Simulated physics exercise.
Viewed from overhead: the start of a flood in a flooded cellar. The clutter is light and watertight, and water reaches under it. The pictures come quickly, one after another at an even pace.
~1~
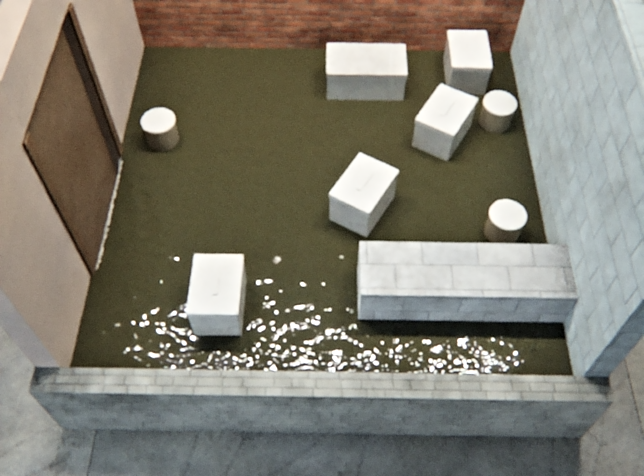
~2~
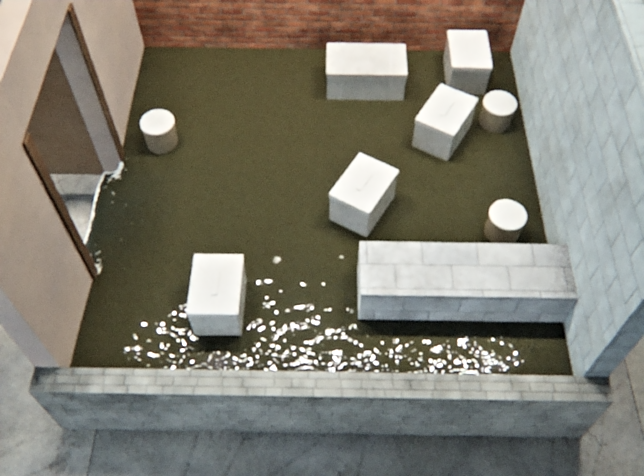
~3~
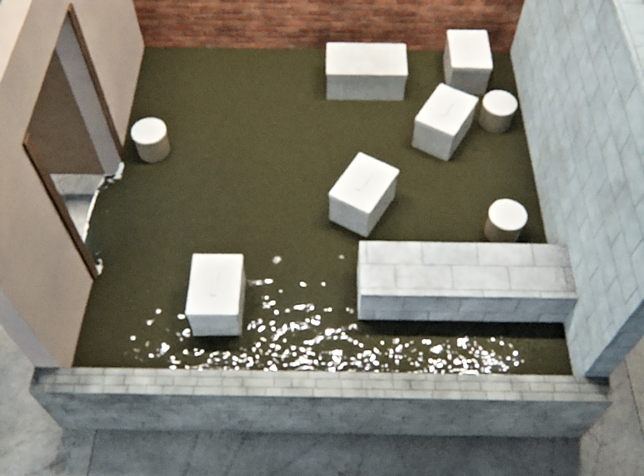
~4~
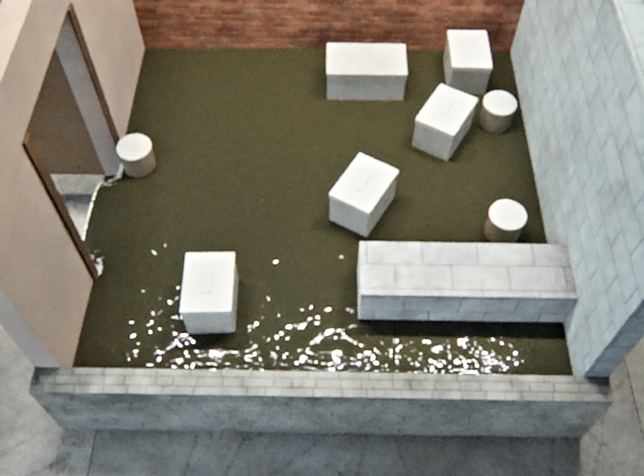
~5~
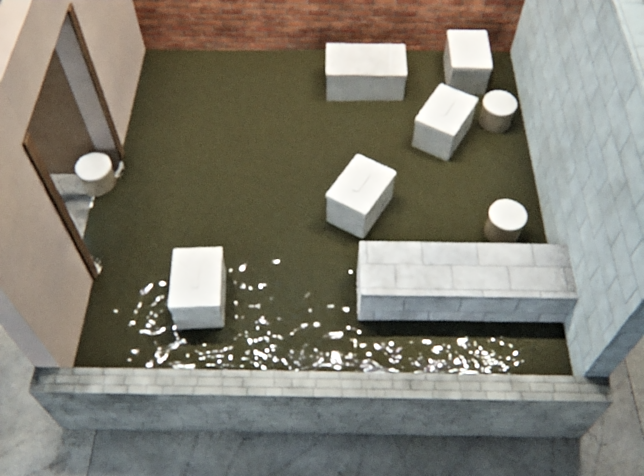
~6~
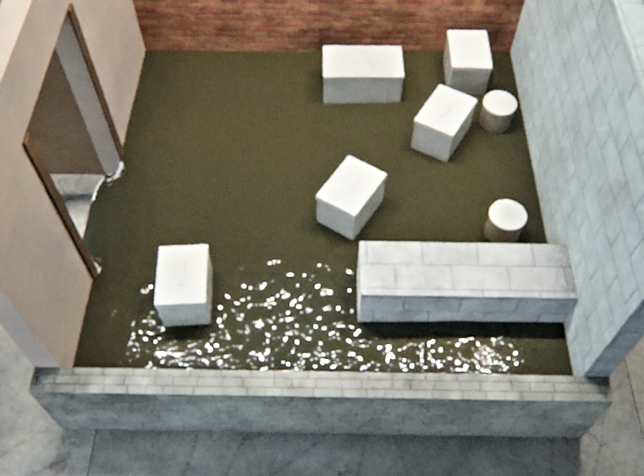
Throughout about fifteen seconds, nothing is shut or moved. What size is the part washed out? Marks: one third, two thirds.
It falls in the central third.
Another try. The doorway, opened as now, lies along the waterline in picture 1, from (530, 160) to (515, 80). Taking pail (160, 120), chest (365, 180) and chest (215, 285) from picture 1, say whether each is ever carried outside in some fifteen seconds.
One after the other: No, washed out, kept in.
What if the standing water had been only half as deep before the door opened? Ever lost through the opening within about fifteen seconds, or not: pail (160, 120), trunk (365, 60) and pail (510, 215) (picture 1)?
Escapes; retained; retained.
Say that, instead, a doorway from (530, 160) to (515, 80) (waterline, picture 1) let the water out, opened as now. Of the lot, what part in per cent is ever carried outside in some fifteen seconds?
Estimated share: Around 80 %.
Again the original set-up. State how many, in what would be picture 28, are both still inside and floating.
6.
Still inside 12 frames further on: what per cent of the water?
Close to 68 per cent.
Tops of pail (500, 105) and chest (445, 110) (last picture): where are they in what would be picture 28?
(469, 120) and (366, 133), roughly.
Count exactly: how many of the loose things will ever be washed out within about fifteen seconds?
So the number is 3.
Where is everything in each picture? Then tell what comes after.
The first frame shows a chest at (216, 283) floats; a chest at (364, 182), afloat; 0 of 8 have shifted.
The second frame shows a chest at (216, 283) floats; a chest at (364, 182), afloat; 0 of 8 have shifted.
The third frame shows a chest at (215, 284) floats; a chest at (364, 182), afloat; 1 of 8 have shifted.
The fourth frame shows a chest at (208, 281), afloat, close to its start; a chest at (364, 182) floats; 2 of 8 have shifted.
The fifth frame shows a chest at (196, 276) floats, close to its start; a chest at (362, 183), afloat; 2 of 8 have shifted.
The sixth frame shows a chest at (182, 274), afloat, a stride from its start; a chest at (352, 185) floats, close to its start; 3 of 8 have shifted.
A moment on, 1 of 8 are out; 7 afloat.
Next, 2 of 8 are out; 6 afloat.
Later, 2 of 8 are out; 6 afloat.
In the end, 3 of 8 are out; 5 afloat.
